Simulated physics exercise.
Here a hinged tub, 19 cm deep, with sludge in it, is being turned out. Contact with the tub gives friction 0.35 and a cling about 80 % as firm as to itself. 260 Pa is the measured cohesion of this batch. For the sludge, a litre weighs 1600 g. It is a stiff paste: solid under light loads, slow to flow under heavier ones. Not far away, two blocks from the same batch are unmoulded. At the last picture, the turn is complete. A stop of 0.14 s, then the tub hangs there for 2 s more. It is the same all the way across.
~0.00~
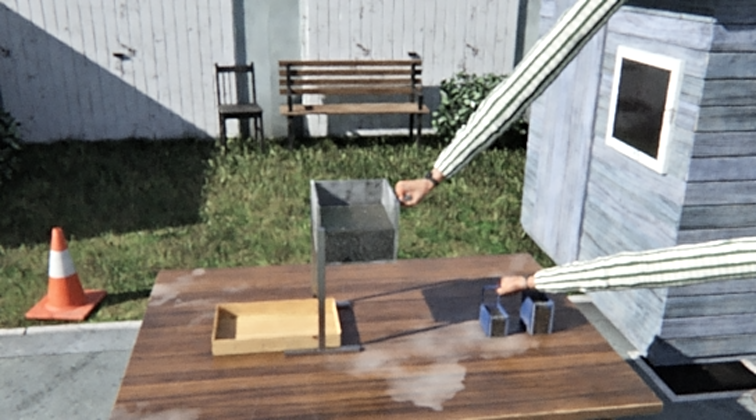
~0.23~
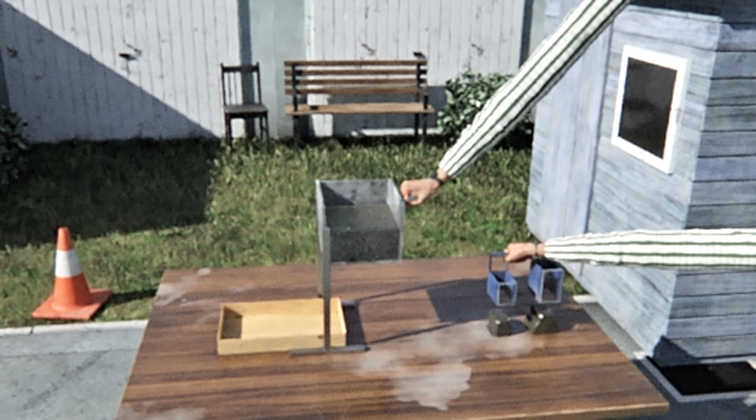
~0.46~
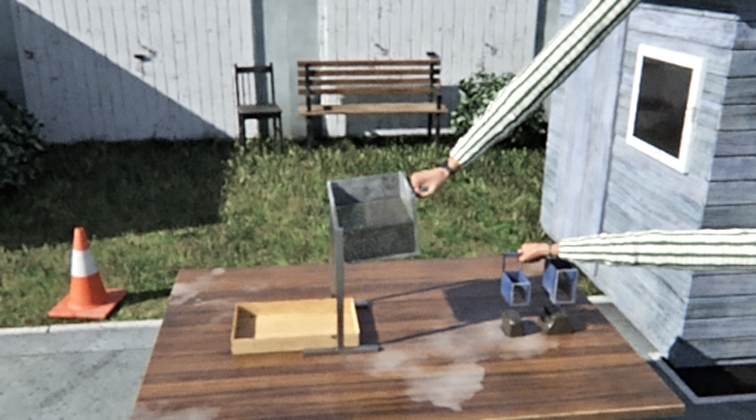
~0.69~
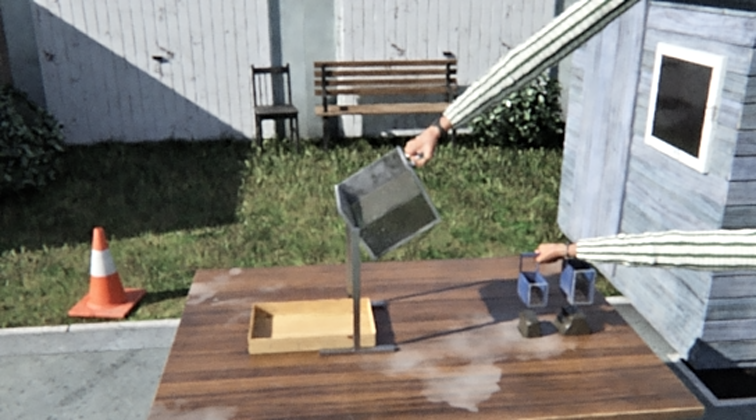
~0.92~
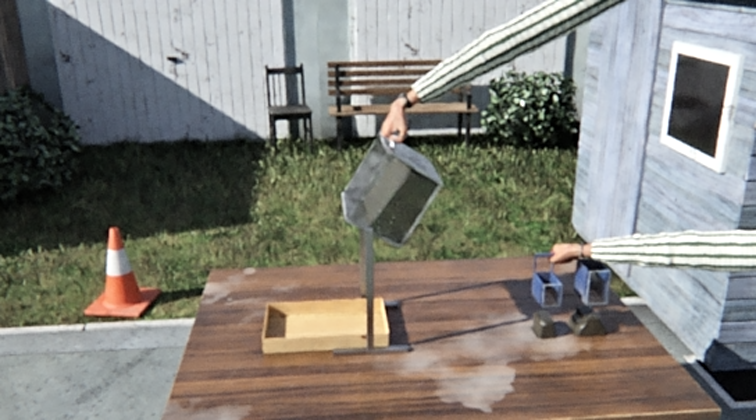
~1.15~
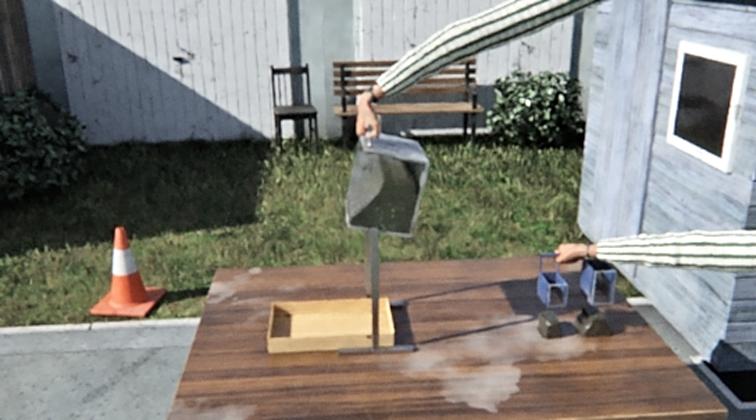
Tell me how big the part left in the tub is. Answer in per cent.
I would say about 68 percent.
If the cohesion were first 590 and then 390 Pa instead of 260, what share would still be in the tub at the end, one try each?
First 100 %, second 90 %.
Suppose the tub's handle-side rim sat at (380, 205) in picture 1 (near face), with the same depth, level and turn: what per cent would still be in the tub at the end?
About 100 per cent.
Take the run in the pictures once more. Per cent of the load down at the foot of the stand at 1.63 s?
By then close to 18 % is down.
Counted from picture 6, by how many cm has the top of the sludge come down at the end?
Roughly 6 cm.
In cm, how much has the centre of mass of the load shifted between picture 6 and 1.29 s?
It has gone close to 3 cm.
After 1.29 s, the tub is at 78 degrees and holds 89 %.
After 1.46 s, the tub is at 78 degrees and holds 74 %.
After 1.63 s, the tub is at 78 degrees and holds 70 %.
After 1.80 s, the tub is at 78 degrees and holds 69 %.
After 3.15 s, at the end, the tub is at 78 degrees and holds 68 %.
